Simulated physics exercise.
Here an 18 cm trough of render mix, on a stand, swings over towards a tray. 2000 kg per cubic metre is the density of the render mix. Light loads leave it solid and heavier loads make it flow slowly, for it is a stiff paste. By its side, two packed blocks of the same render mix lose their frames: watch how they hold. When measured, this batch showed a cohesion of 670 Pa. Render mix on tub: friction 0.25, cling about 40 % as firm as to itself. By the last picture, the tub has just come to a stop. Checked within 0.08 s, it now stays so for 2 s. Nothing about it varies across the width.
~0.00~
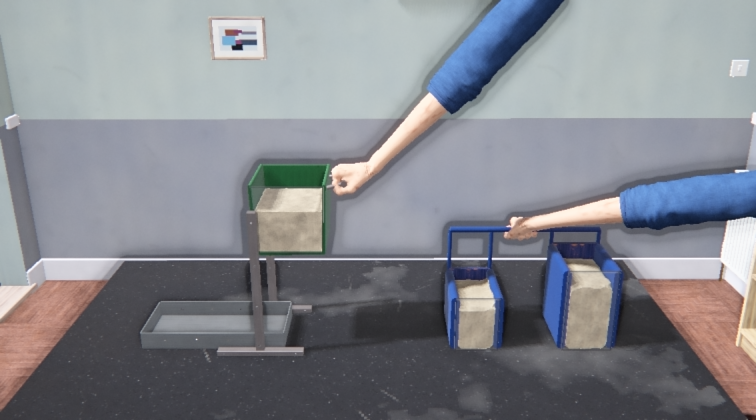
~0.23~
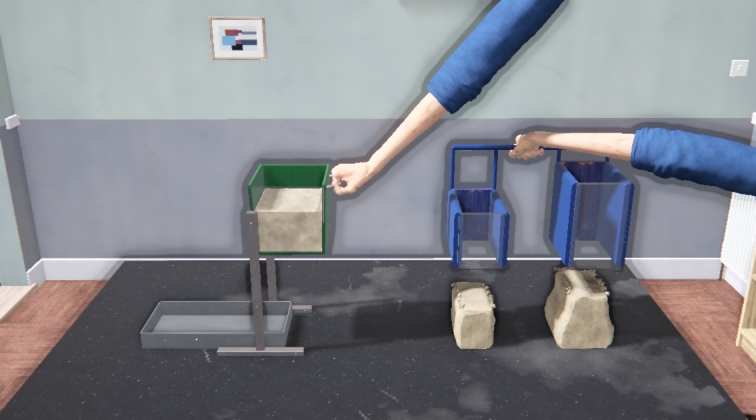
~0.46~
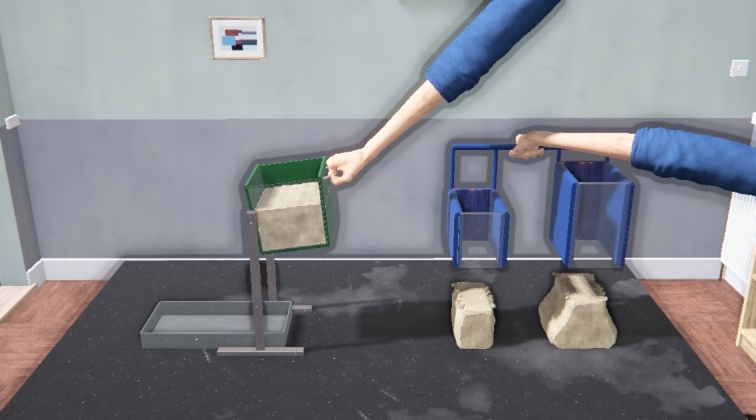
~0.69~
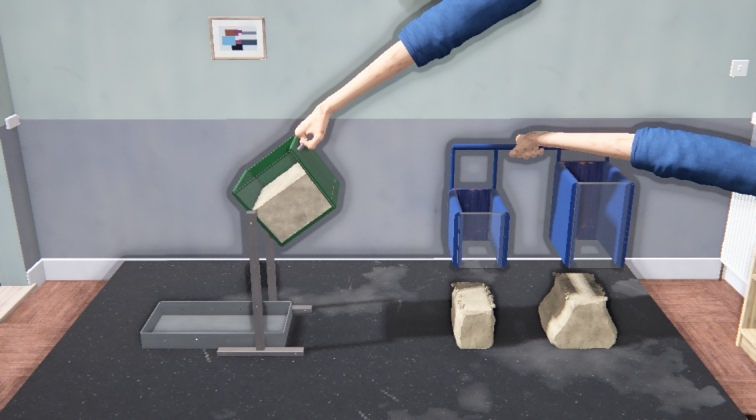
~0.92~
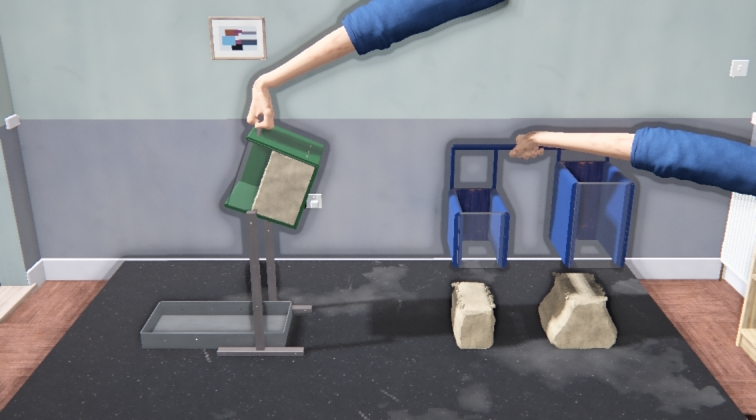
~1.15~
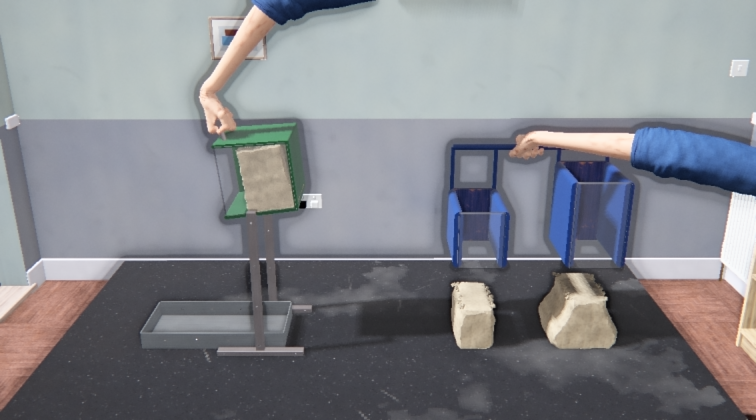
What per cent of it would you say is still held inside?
Near 51 percent is still held inside.
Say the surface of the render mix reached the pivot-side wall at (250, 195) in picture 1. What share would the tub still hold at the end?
In that case, around 45 percent.
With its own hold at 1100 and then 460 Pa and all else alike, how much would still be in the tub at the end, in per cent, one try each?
Respectively, close to 100 % and close to 50 %.
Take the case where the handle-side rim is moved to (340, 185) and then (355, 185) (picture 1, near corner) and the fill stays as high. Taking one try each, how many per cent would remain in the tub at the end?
Respectively 50 % and 45 %.
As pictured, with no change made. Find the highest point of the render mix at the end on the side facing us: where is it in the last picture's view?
(268, 180).
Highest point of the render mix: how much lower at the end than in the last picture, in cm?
About 9 cm.
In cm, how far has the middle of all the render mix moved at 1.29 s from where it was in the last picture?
It has gone close to 4 cm.
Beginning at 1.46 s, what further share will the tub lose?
35 %.
After 1.29 s, the tub is at 95 degrees and holds 100 %.
After 1.46 s, the tub is at 95 degrees and holds 87 %.
After 1.63 s, the tub is at 95 degrees and holds 73 %.
After 1.80 s, the tub is at 95 degrees and holds 53 %.
After 3.15 s, the tub is at 95 degrees and holds 51 %.
